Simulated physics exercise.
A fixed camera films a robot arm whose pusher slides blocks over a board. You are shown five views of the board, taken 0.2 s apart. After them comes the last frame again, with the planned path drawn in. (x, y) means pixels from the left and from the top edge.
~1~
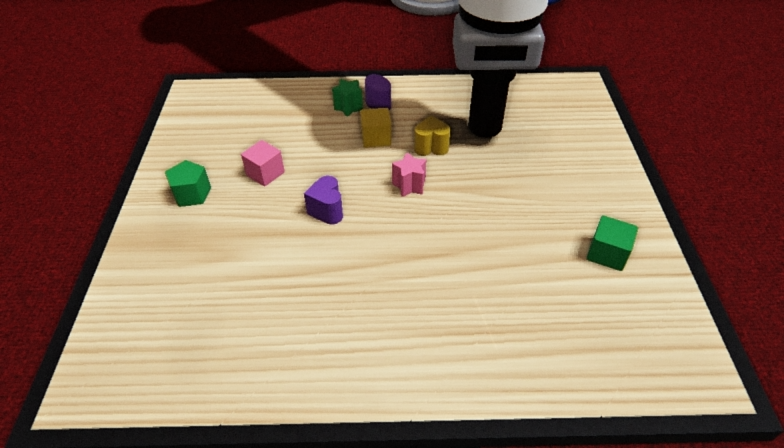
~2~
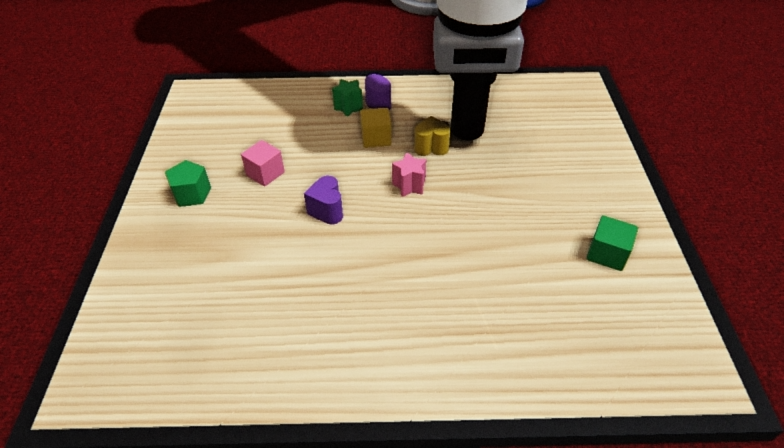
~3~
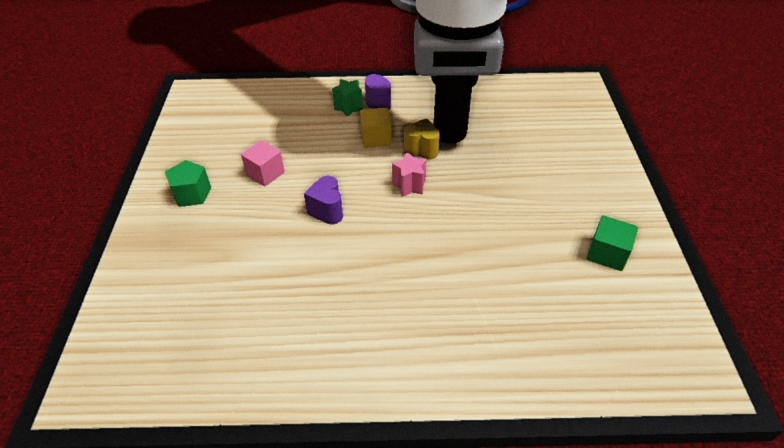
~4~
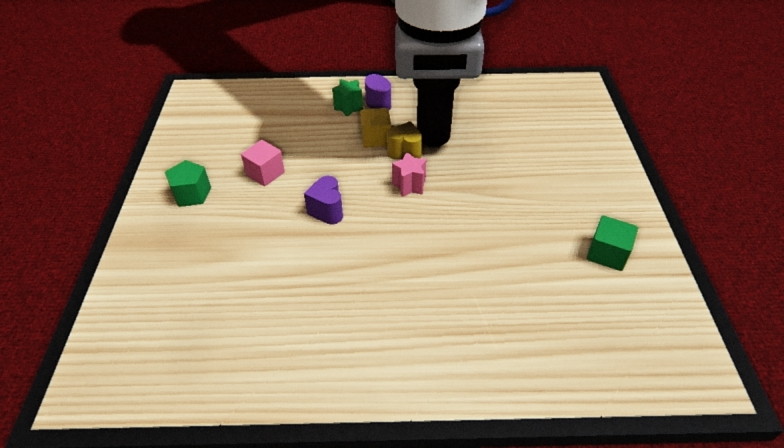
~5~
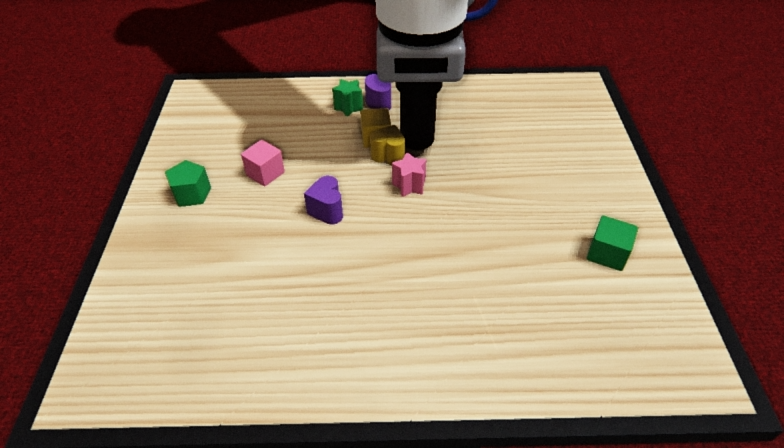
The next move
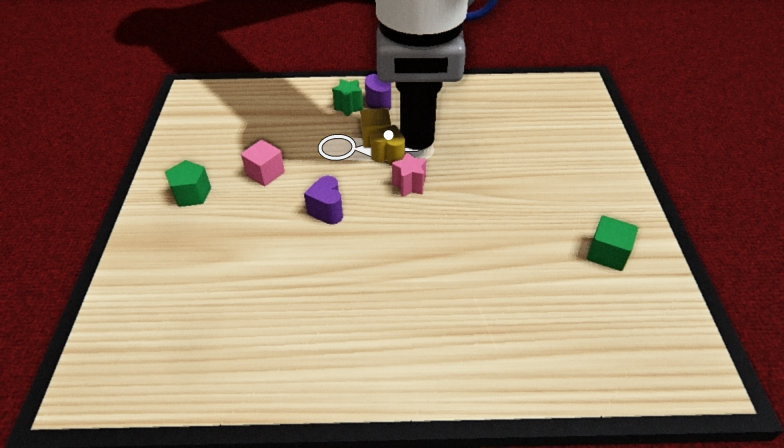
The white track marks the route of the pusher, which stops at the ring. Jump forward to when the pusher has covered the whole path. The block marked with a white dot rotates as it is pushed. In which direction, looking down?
Viewed from above: Anti-clockwise.
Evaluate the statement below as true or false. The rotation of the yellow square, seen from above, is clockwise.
True
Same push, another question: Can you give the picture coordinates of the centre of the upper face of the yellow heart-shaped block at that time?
It ends at (333, 147).
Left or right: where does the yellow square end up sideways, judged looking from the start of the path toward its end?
The right-hand side.
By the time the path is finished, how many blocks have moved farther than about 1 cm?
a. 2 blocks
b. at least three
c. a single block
I'll go with a - 2 blocks.
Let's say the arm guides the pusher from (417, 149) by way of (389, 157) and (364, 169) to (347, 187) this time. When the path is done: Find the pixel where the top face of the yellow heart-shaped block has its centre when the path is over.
Its top middle is near (320, 153).
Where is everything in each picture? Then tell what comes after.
The first frame shows pusher's lower end (485, 129); yellow square (376, 117); yellow heart-shaped block (432, 127); pink star-shaped block (410, 164).
The second frame shows pusher (467, 131); blocks still.
The third frame shows pusher (450, 134); yellow heart-shaped block (423, 129).
The fourth frame shows pusher (433, 137); yellow heart-shaped block (405, 132).
The fifth frame shows pusher (417, 141); yellow square (376, 117); yellow heart-shaped block (389, 135); pink star-shaped block (410, 164).
Drawn move, from (417, 149) over (390, 149) and (363, 149) to (337, 147); the dot is on the yellow heart-shaped block.
The first path, step by step. Halfway along, pusher (376, 141); yellow square (359, 112), turned 50° clockwise; yellow heart-shaped block (350, 141), turned 20° anticlockwise.
At the end, pusher (336, 138); yellow square (348, 107), turned 100° clockwise; yellow heart-shaped block (333, 147), turned 50° anticlockwise; pink star-shaped block still.
